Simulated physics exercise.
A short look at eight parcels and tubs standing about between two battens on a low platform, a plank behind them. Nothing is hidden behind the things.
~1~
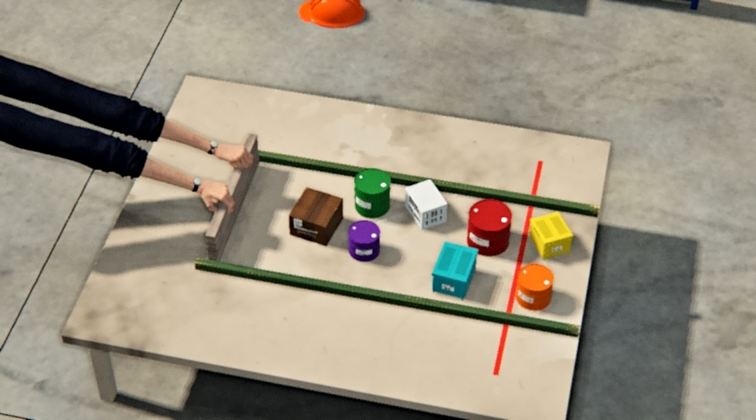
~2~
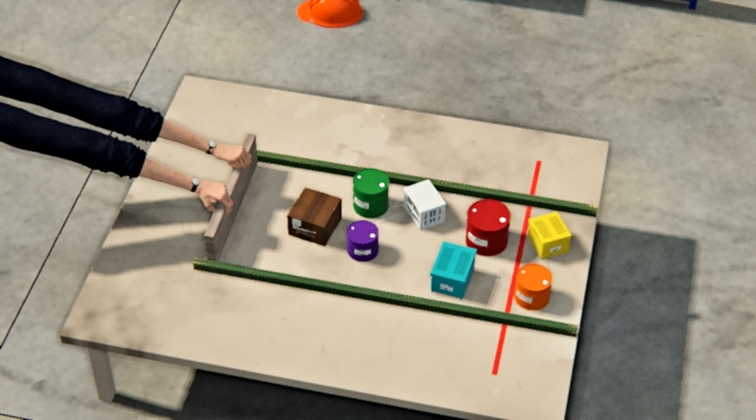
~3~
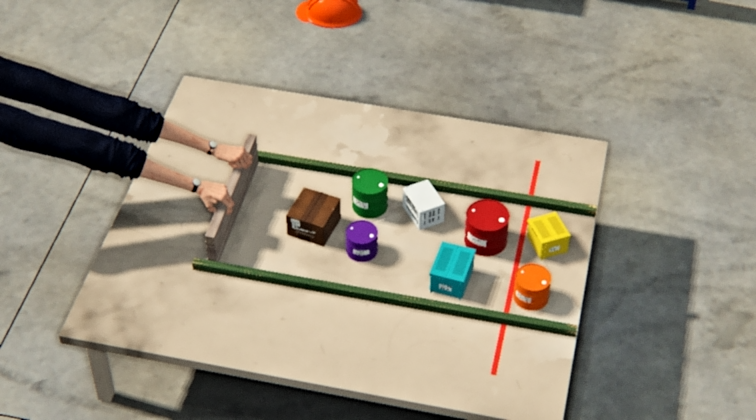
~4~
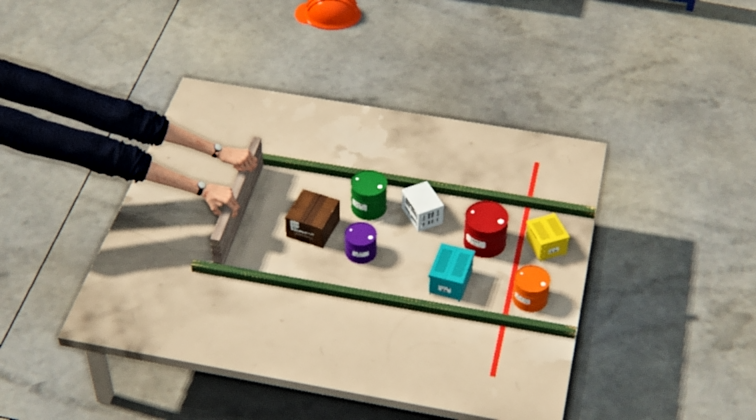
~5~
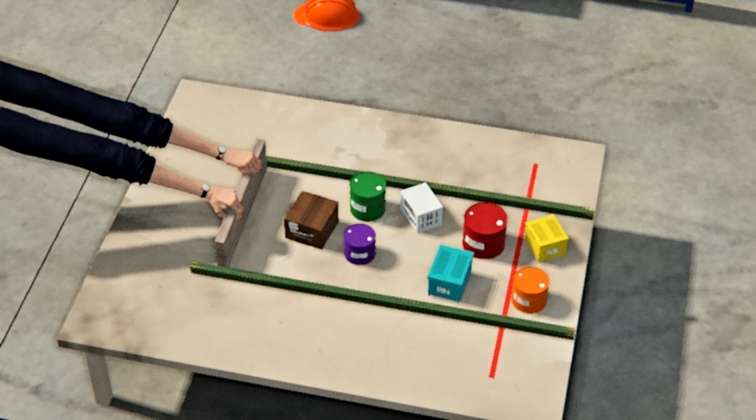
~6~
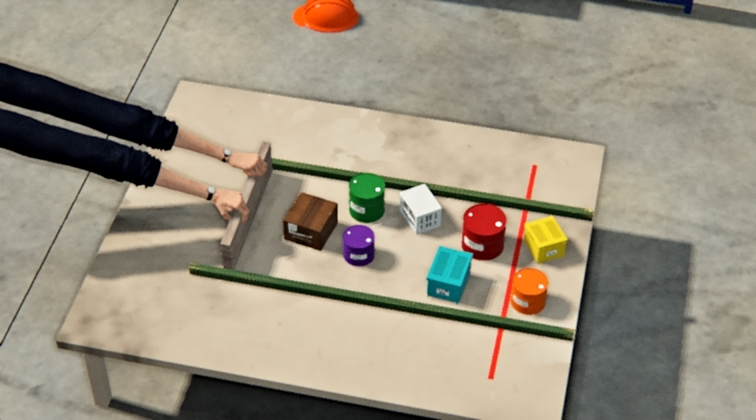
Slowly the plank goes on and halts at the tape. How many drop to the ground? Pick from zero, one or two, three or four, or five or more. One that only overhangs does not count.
Here the number that fall off is one or two.
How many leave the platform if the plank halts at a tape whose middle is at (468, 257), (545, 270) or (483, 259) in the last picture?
It would be 0, 5 and 0.
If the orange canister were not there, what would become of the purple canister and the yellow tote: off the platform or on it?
The purple canister survives; the yellow tote falls.
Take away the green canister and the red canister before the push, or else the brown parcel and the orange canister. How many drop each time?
0 in the first case, 0 in the second.
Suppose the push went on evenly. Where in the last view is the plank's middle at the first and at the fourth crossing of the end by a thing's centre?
First at (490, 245), next at (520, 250).
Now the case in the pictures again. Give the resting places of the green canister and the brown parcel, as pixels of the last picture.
The green canister stops around (541, 220); the brown parcel around (536, 257).
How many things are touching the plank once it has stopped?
The number is 3.
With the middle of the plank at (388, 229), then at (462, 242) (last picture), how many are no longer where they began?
At the one place 5, at the other 8.
Soon after, none off yet; yellow tote at rest near (545, 240); orange canister at rest near (529, 291); red canister at rest near (484, 232).
After that, none off yet; yellow tote displaced about its own width near (572, 238); orange canister displaced a little near (538, 295); red canister displaced about its own width near (542, 248).
In the end, the number that fall off is one or two; gone, yellow tote.
